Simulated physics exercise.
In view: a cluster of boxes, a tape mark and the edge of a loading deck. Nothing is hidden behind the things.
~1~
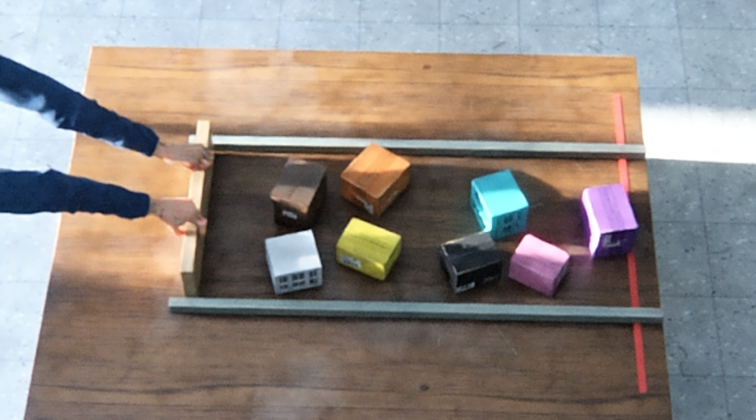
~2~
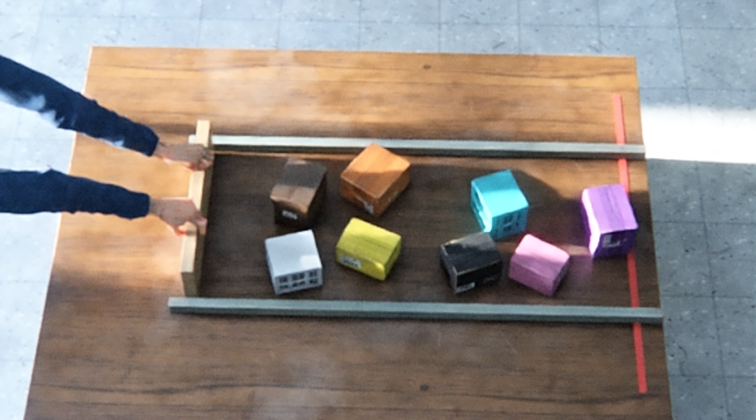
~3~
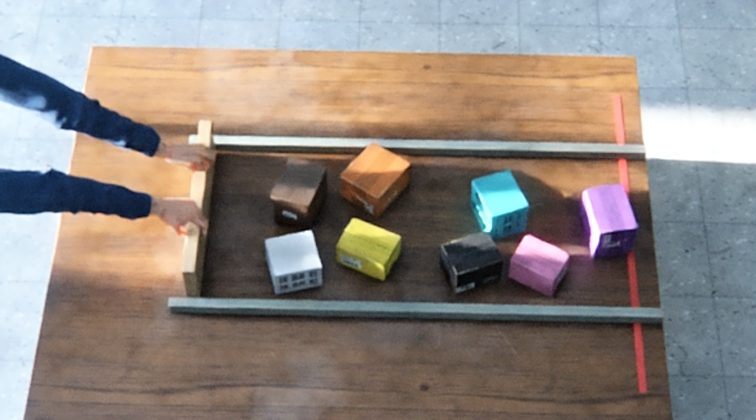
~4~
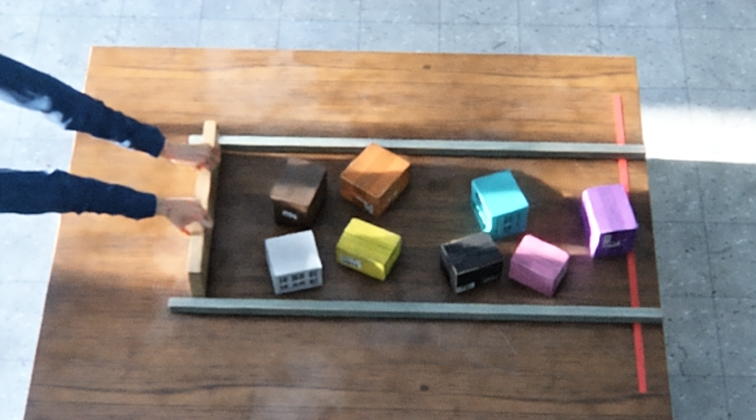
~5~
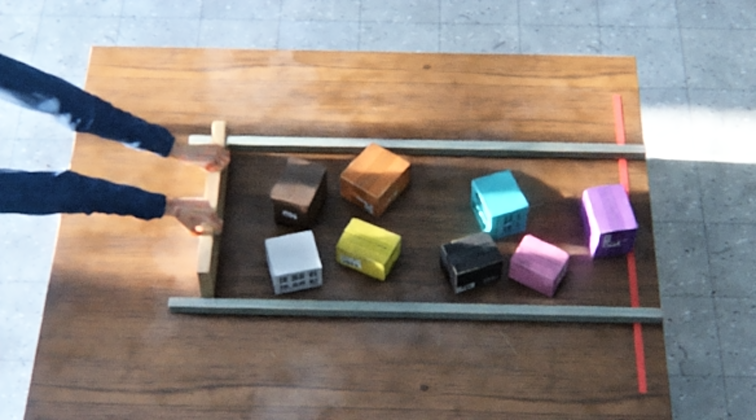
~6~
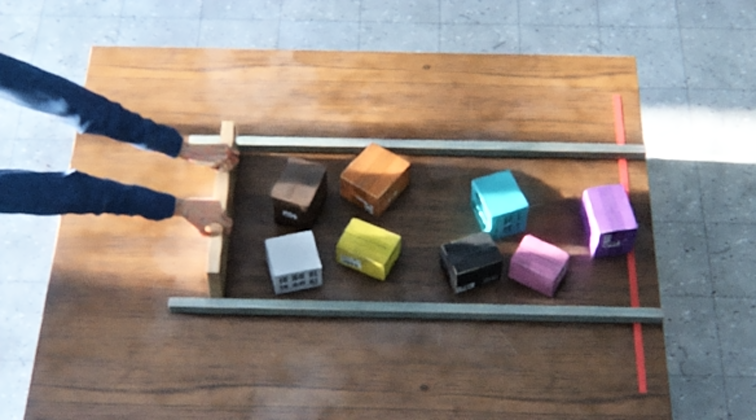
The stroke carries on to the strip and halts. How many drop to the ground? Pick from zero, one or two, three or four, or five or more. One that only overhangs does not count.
The number that fall off is five or more.
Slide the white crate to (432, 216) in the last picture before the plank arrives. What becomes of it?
From there it falls.
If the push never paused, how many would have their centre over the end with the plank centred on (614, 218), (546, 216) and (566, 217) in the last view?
In that order 6, 2 and 3.
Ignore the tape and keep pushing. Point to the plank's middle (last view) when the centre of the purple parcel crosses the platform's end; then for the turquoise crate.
At (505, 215) for the purple parcel; at (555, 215) for the turquoise crate.
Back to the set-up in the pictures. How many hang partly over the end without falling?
Overhanging: 2.
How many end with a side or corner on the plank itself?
2 of them.
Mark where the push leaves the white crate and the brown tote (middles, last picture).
First (660, 281), then (649, 198).
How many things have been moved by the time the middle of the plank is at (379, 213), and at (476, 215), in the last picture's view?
6 and 8.
Early on, none off yet; purple parcel at rest near (608, 221); pink parcel travelled a little near (556, 270); turquoise crate at rest near (499, 206).
Finally, the number that fall off is five or more; lost, yellow parcel, orange parcel, black box, turquoise crate, pink parcel and purple parcel.
